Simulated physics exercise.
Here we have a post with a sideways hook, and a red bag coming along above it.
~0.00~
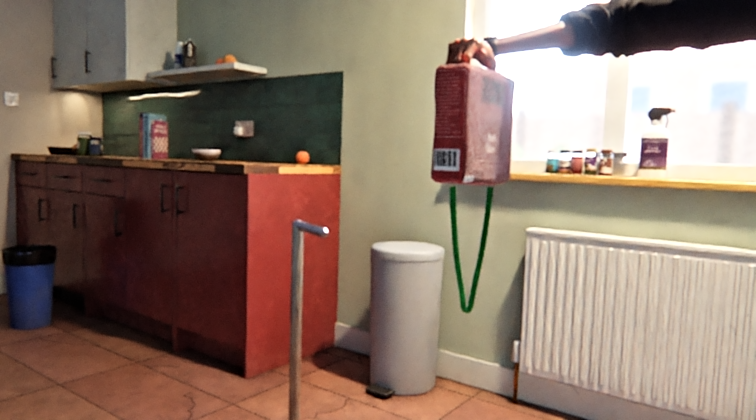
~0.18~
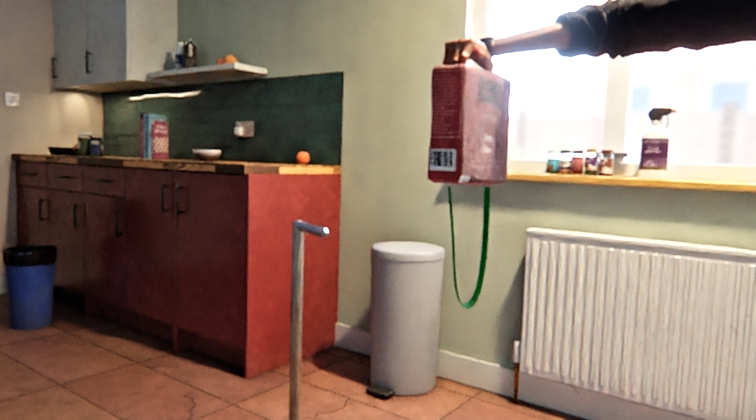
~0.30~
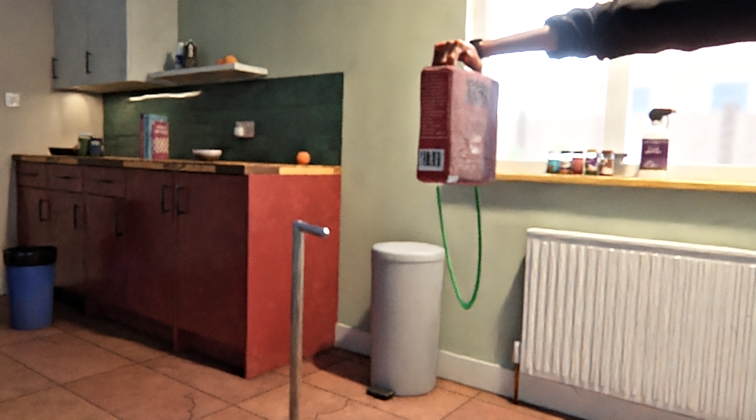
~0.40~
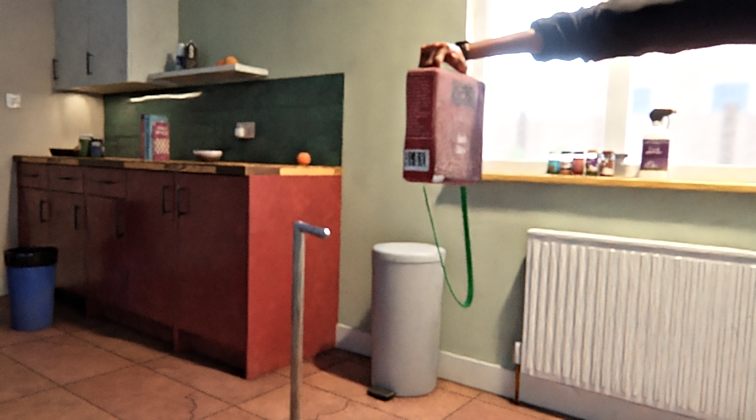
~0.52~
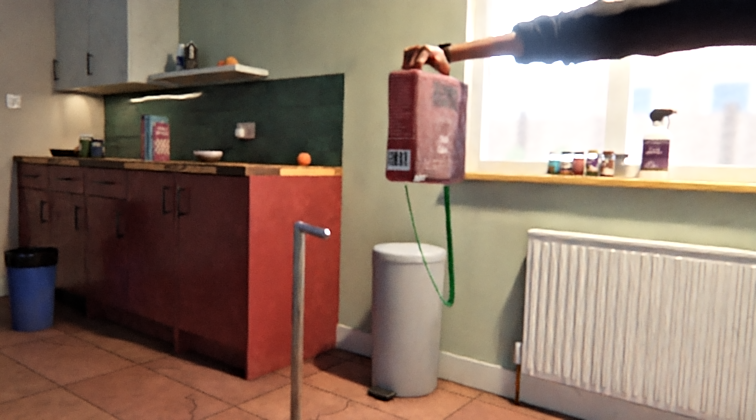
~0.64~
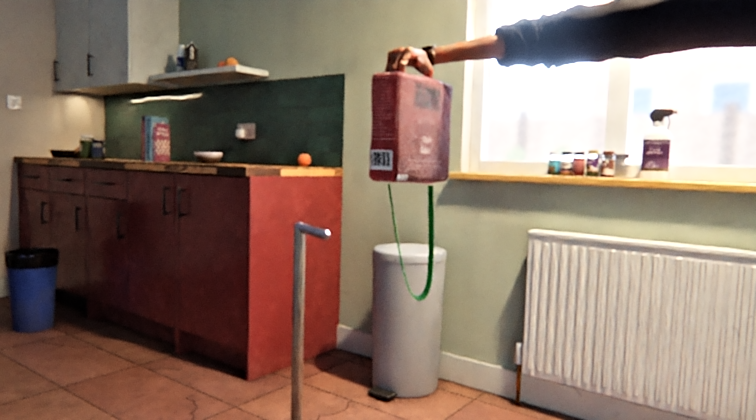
The clip shows a hand holding a red bag with a green loop hanging beneath it, moving it steadily leftward through a kitchen toward a metal post with a sideways hook, while the loop sways and turns below.
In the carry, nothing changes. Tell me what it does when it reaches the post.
At the post it catches on the hook.
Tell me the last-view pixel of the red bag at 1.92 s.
Roughly (268, 132).
After 0.88 s, bag nearing the post near (381, 131).
After 1.42 s, bag over the post near (318, 131).
After 1.92 s, bag past the post near (268, 132).
In the end, bag past the post near (247, 132); loop tight round the post, hand stopped. The red bag snags on the hook.
